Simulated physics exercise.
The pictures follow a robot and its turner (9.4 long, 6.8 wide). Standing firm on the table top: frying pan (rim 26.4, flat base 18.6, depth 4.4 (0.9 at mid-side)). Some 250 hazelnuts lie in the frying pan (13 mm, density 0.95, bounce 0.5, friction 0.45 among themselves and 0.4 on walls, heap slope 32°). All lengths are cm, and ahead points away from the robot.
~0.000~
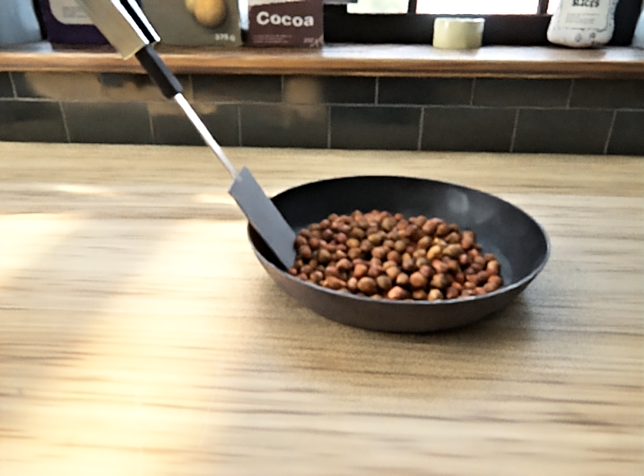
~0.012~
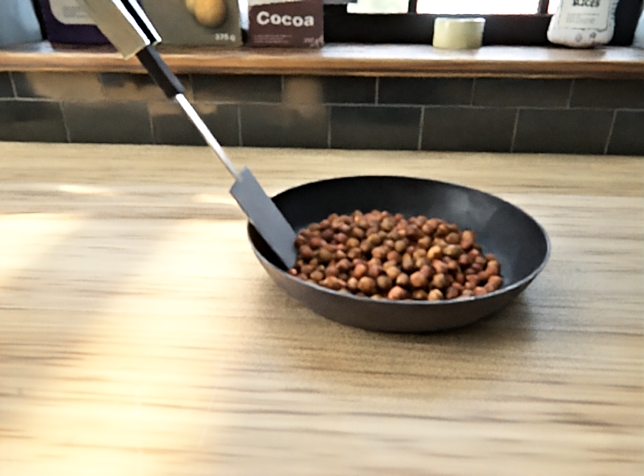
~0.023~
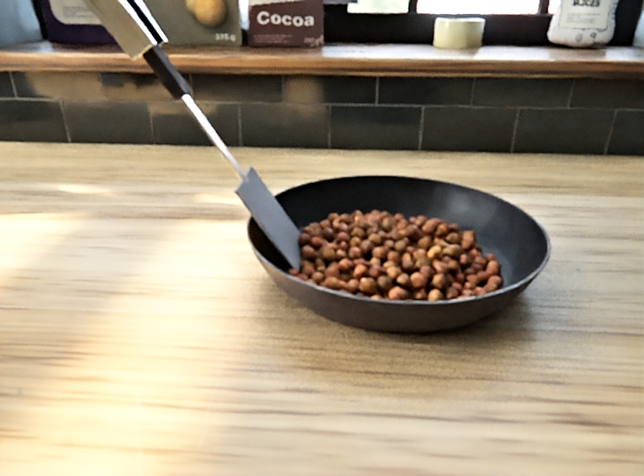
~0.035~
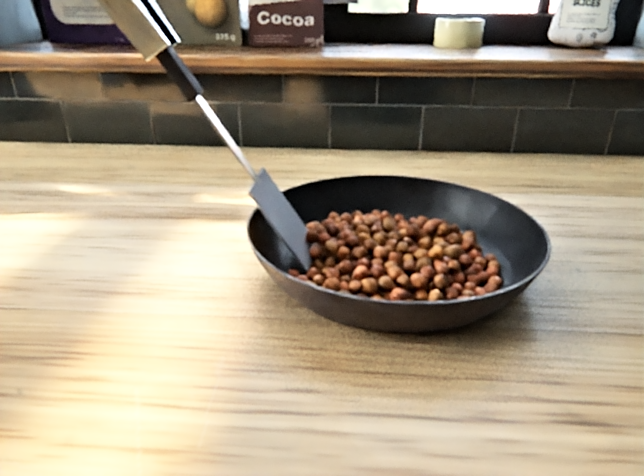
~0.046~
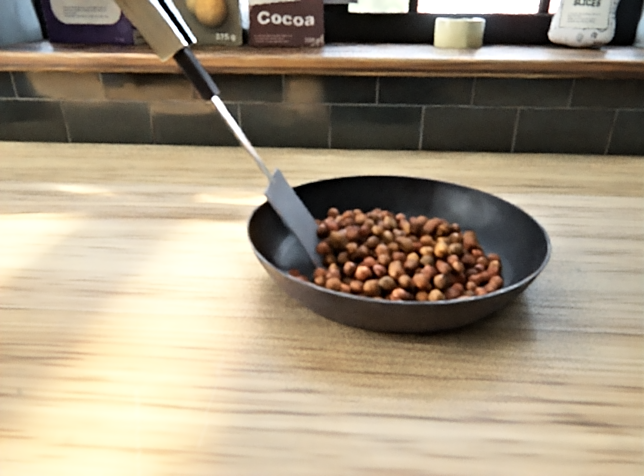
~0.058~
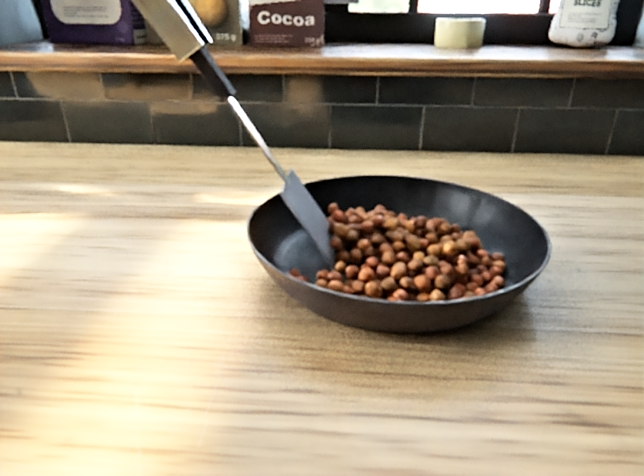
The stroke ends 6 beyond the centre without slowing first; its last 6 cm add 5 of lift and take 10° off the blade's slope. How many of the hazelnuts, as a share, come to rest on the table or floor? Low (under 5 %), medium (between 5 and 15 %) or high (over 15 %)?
On the table or floor the share is medium, between 5 and 15 %.
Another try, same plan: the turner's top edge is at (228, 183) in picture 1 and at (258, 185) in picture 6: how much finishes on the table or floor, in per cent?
About 5 per cent.
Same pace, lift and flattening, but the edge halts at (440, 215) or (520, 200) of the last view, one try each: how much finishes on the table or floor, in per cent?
Some 10 and 20 per cent.
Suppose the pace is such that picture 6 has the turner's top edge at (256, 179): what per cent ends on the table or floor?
About 0 per cent.
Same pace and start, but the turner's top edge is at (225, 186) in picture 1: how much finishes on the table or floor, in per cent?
Some 10 per cent.
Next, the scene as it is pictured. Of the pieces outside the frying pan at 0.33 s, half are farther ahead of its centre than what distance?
Some 28 cm.
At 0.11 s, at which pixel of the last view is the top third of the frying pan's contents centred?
Near (421, 240).
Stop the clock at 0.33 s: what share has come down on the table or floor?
About 8 per cent.
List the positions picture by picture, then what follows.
Turner top edge at (237, 177), sloping 57°; upper third of the load around (389, 249), from x 290 to 495, top at y 215; 251 in the frying pan, in the first picture.
Turner top edge at (238, 177), sloping 57°; upper third of the load around (389, 249), from x 290 to 495, top at y 215, in the second picture.
Turner top edge at (244, 178), sloping 57°; upper third of the load around (389, 248), from x 295 to 495, top at y 215, in the third picture.
Turner top edge at (256, 179), sloping 57°; upper third of the load around (388, 246), from x 295 to 495, top at y 215, in the fourth picture.
Turner top edge at (271, 180), sloping 57°; upper third of the load around (387, 242), from x 295 to 495, top at y 215, in the fifth picture.
Turner top edge at (286, 180), sloping 57°; upper third of the load around (389, 242), from x 295 to 500, top at y 210; 251 in the frying pan, in the sixth picture.
After 0.09 s, sloping 57°, highest piece 7 above the table; 251 in the frying pan.
After 0.11 s, sloping 54°, highest piece 9 above the table; 251 in the frying pan.
After 0.33 s, sloping 47°, highest piece 10 above the table; 225 in the frying pan, 22 on the table or floor, 4 on the blade or in flight.
After 1.38 s, sloping 47°, highest piece 4 above the table; 225 in the frying pan, 26 on the table or floor.
At rest, 225 in the frying pan, 26 on the table or floor. That is 10 % on the table or floor.
